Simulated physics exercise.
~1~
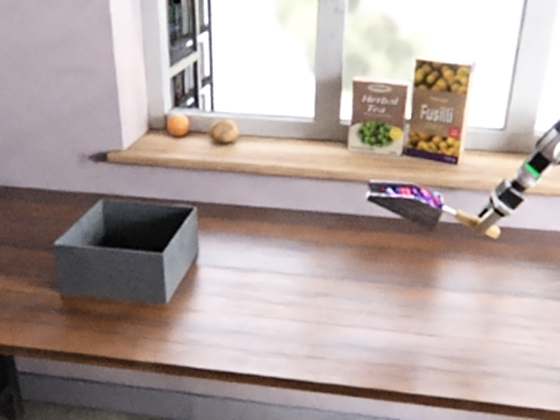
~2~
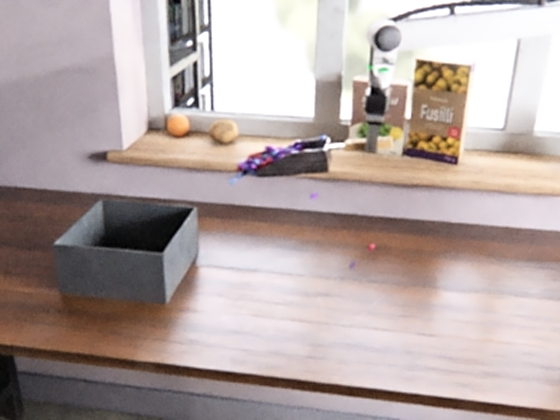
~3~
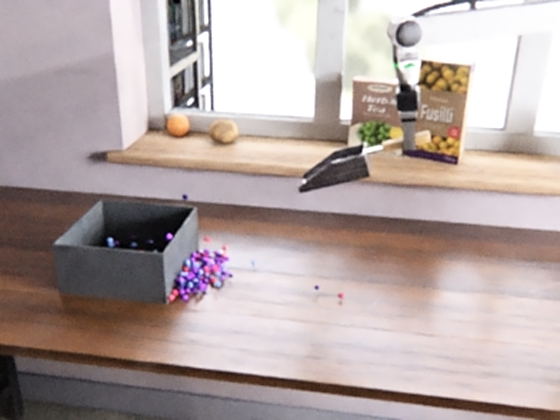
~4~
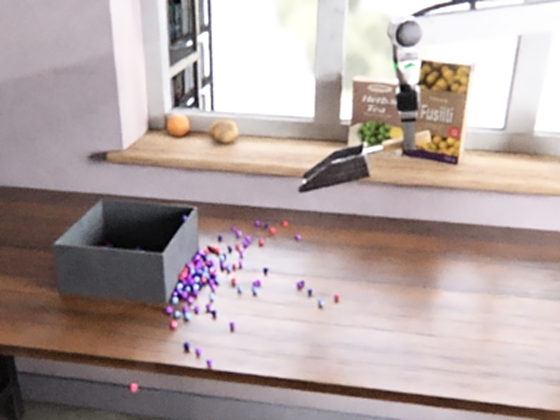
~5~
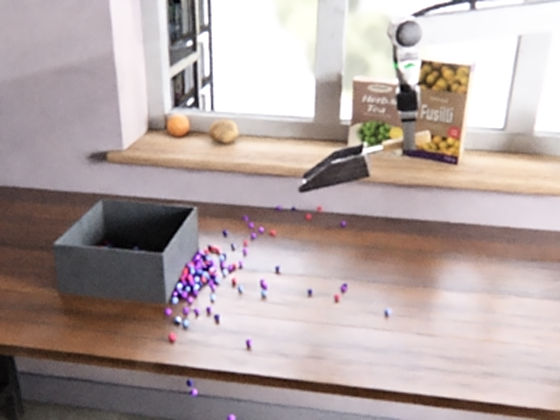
A robot arm reaches in from the right over a brown wooden table, seen from in front and slightly above, holding a dark scoop heaped with small red, blue and purple sweets. An open grey bin stands at the left, and an orange, a brown roundish item and two food boxes line the windowsill behind. The arm swings the scoop left and tips it, and sweets stream off its front. The emptied scoop draws back slightly and stays tilted. Some sweets land in the bin, but most pile beside it, scatter across the table, and a few drop over the front edge.
